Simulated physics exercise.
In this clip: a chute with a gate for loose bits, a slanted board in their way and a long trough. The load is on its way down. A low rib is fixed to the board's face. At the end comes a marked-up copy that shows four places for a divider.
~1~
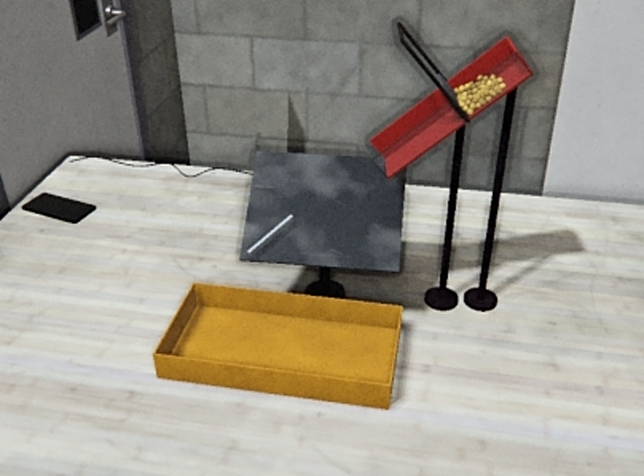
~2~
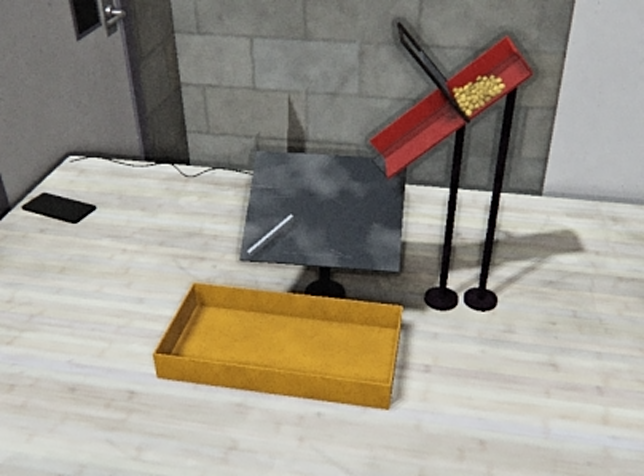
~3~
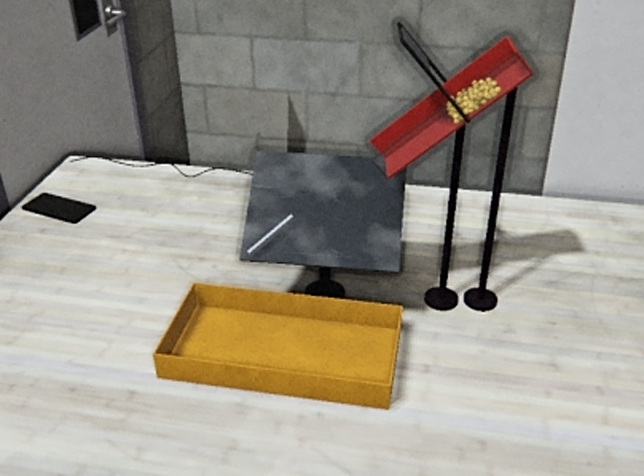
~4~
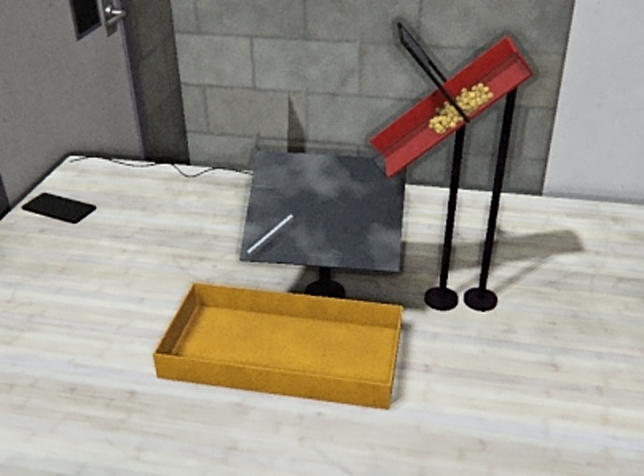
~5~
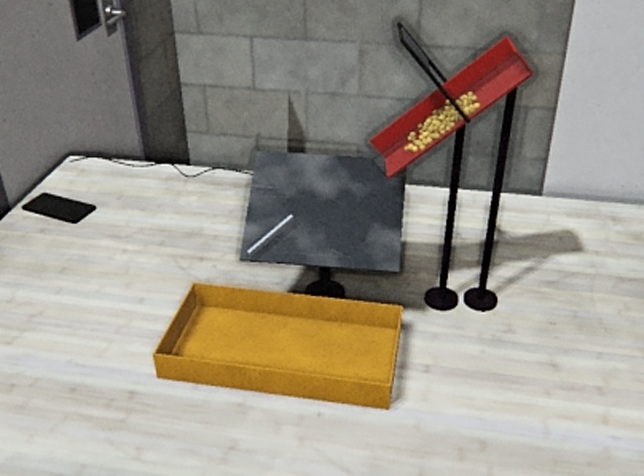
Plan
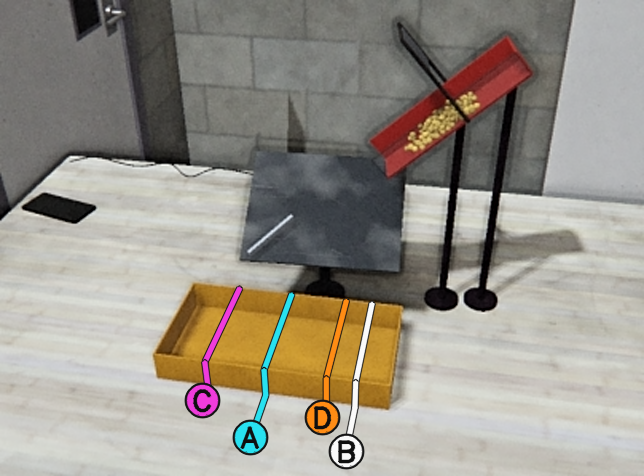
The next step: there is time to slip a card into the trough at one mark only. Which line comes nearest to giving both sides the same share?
Line A.
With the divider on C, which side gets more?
More lands on the right.
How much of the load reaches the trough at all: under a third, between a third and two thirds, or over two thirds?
It is over two thirds.
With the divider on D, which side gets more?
The left side.
On the marked copy, line A crosses the front rim at (264, 369); line B crosses the front rim at (355, 381); line C crosses the front rim at (205, 361); line D crosses the front rim at (326, 377).
If A is chosen, of what is caught, about two thirds on the left of the divider, about a third on the right.
If B is chosen, of what is caught, all on the left of the divider, none on the right.
If C is chosen, of what is caught, a stray few on the left of the divider, nearly all on the right.
If D is chosen, of what is caught, nearly all on the left of the divider, a small part on the right.
